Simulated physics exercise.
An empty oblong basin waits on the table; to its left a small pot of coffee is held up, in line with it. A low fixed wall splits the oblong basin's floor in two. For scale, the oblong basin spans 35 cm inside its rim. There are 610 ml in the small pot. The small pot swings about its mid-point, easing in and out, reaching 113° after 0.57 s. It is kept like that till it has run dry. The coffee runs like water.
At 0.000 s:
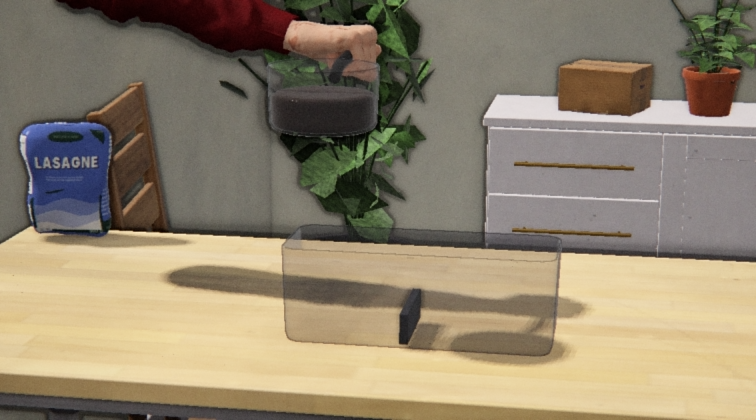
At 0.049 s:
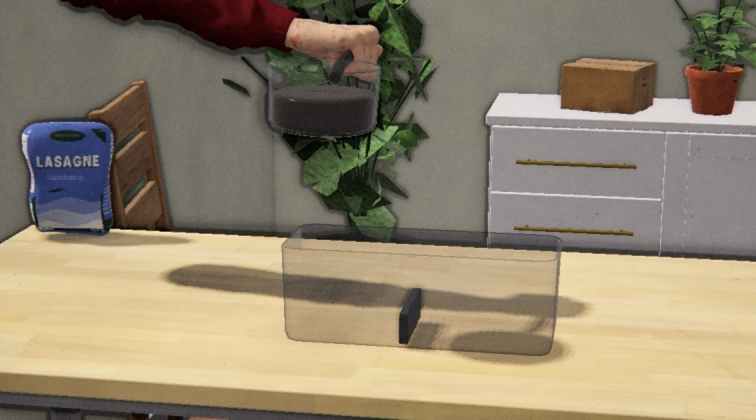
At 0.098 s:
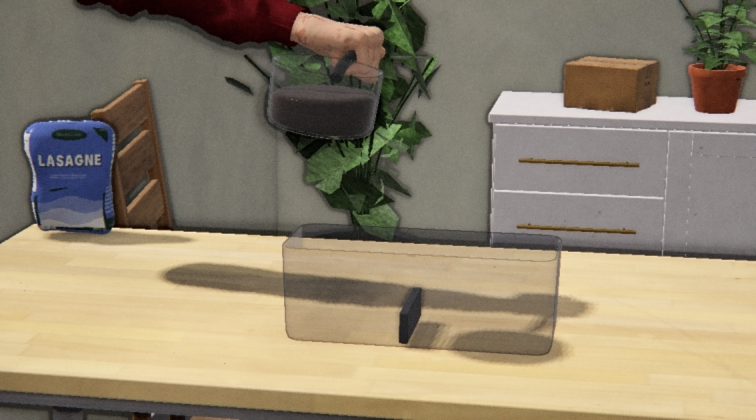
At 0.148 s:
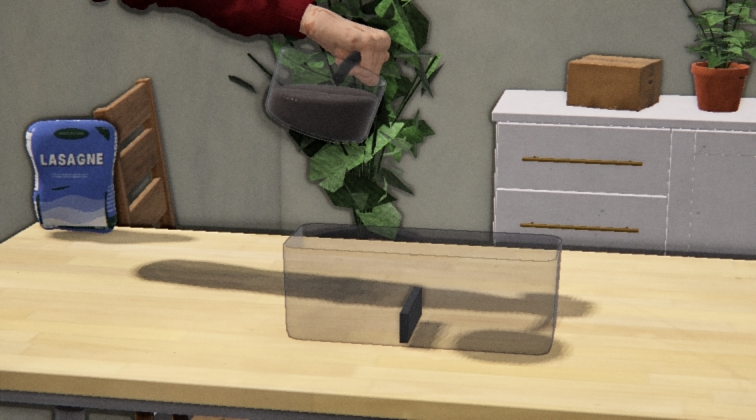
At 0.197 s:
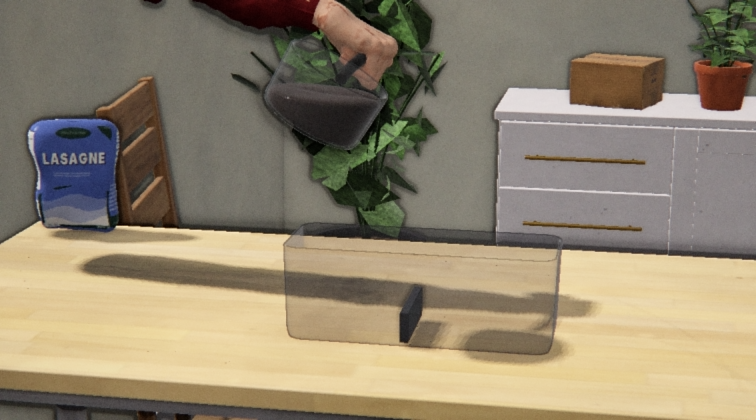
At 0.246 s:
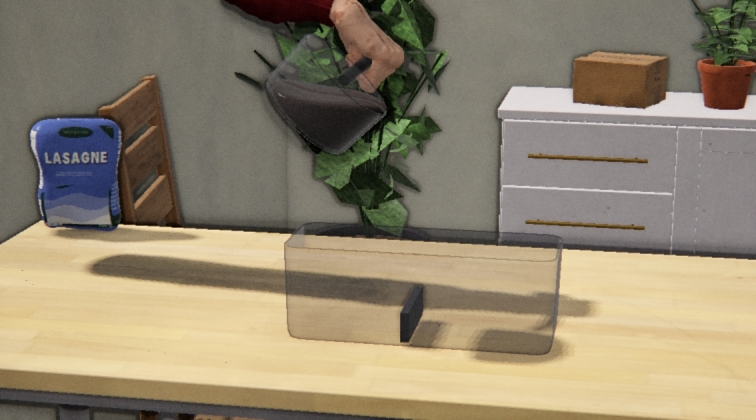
On a wooden table sat an empty, clear oblong basin with a small dark wall inside, while above it a red-sleeved arm held a small see-through pot of dark coffee and steadily tilted it rightward.
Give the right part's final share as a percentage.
Roughly 50 per cent is past the wall.
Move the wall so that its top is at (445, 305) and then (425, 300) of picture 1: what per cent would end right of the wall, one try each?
In turn about 10 and 20 per cent.
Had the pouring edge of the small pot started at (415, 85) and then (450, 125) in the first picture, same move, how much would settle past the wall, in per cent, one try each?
First 90, then 90 per cent.
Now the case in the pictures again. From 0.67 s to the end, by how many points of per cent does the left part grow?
About 10 per cent.
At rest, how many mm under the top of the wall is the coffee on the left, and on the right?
Left about 26 mm, right about 28 mm.
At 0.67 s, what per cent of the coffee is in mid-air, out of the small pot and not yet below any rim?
Near 10 in a hundred.
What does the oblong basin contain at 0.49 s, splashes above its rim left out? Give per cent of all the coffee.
Near 20 in a hundred.
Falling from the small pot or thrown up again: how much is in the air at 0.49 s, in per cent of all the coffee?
About 58 per cent.
By 0.49 s the tilt is 108° and 22 per cent is still to pour, 3 is left of the wall and 16 right of it.
By 0.67 s the tilt is 113° and 4 per cent is still to pour, 37 is left of the wall and 50 right of it.
By 0.86 s the tilt is 113° and 0 per cent is still to pour, 46 is left of the wall and 50 right of it.
By 1.07 s the tilt is 113° and 0 per cent is still to pour, 48 is left of the wall and 50 right of it.
At rest 48 per cent lies left of the wall, 50 right of it and 2 outside.
